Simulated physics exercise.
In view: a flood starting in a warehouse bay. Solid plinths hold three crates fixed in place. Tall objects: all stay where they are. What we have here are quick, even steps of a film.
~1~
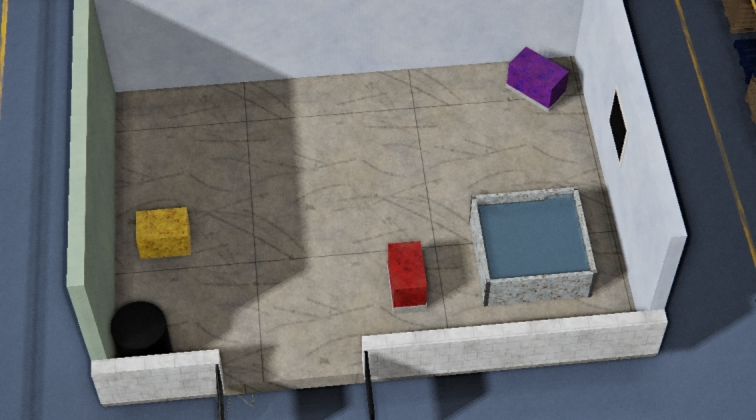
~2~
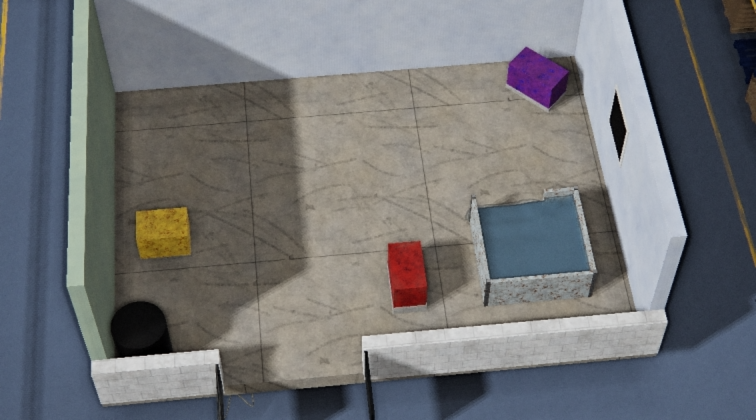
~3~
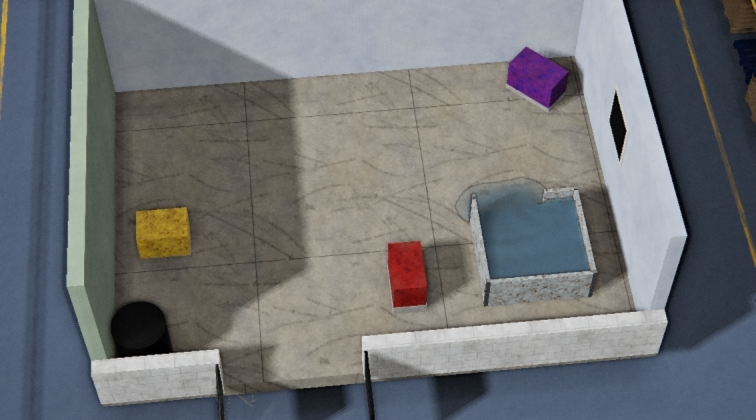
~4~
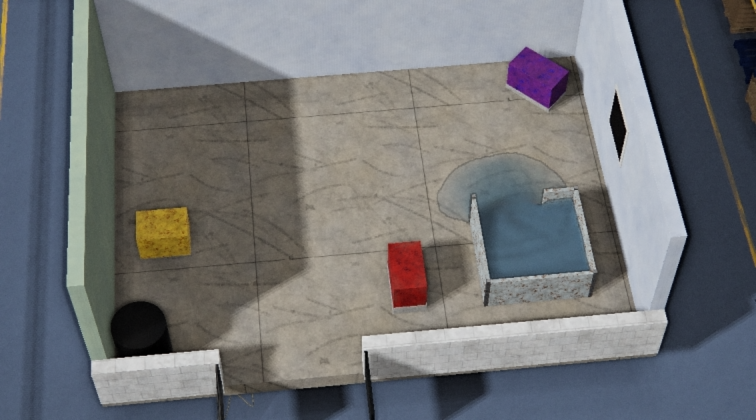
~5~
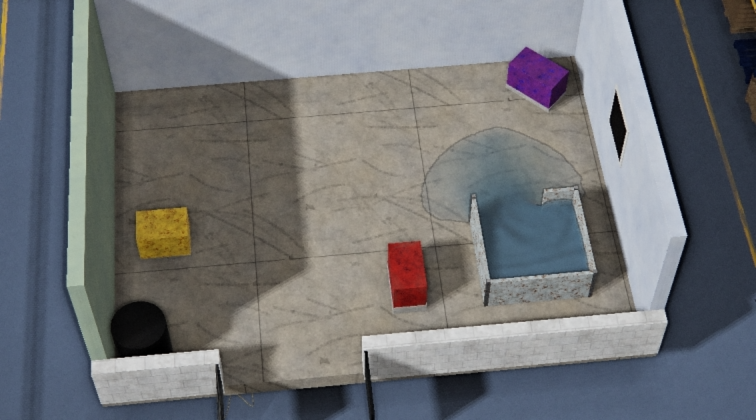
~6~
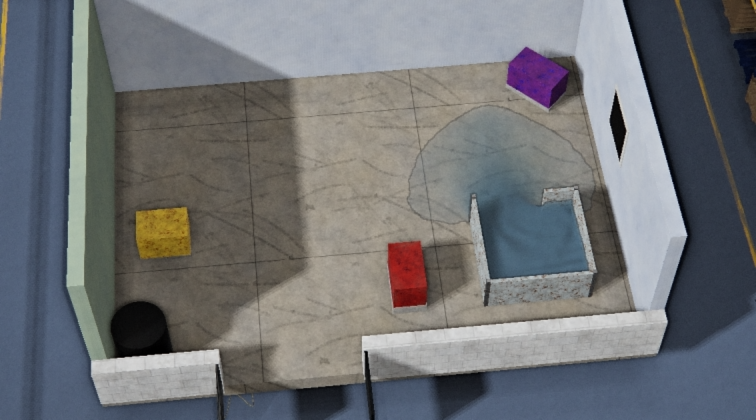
A warehouse bay with a scratched floor and pale walls is seen from high above by a still camera. A yellow block and a black round object stand at left, a red block near the centre, a purple block in the far right corner, and an open tank of blue water at right. Water pours through a gap in the tank's far side and fans out across the floor behind it.
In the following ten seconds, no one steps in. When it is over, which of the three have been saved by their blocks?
Outcome: Most likely the yellow crate gets water on it, most likely the red crate remains untouched, most likely the purple crate gets water on it.
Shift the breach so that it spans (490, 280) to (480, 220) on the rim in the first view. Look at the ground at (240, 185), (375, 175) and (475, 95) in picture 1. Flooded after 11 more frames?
Those three come out soaked, soaked and moisture-free, one after another.
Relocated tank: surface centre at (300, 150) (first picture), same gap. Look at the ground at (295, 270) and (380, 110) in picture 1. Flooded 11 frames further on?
Not reached, submerged.
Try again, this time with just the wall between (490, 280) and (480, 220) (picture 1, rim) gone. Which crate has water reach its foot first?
First: The one in red.
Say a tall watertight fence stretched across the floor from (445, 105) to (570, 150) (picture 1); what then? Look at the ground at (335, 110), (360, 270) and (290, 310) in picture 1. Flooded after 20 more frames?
First inundated, then unwetted, then unwetted.
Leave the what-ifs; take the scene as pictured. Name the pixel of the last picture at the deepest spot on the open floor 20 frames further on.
Deepest point: Roughly (571, 64).
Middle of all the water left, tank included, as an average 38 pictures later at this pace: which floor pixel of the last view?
At about (389, 156).
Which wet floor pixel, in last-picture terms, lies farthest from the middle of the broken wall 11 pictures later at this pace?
Point: (296, 85) in the last picture's pixels.
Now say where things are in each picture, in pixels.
The first frame shows still water in the open tank at (533, 237).
In the second frame, water pours out on the open tank's far side and has run to a hidden place.
In the third frame, water pours out on the open tank's far side and has run to (533, 184).
In the fourth frame, water pours out on the open tank's far side and has run to (517, 158).
In the fifth frame, the front is at (502, 132), out from the gap on the open tank's far side.
In the sixth frame, the front is at (490, 109), out from the gap on the open tank's far side.
A moment on, water covers 20 % of the floor; the yellow crate not reached, the red crate not reached, the purple crate water round its plinth.
Next, water covers 30 % of the floor; the yellow crate not reached, the red crate not reached, the purple crate water round its plinth.
Then, water covers 35 % of the floor; the yellow crate not reached, the red crate not reached, the purple crate water round its plinth.
Later, water covers 60 % of the floor; the yellow crate water round its plinth, the red crate not reached, the purple crate water round its plinth.
In the end, water covers 85 % of the floor; the yellow crate was topped, the red crate stayed above the water, the purple crate was topped.
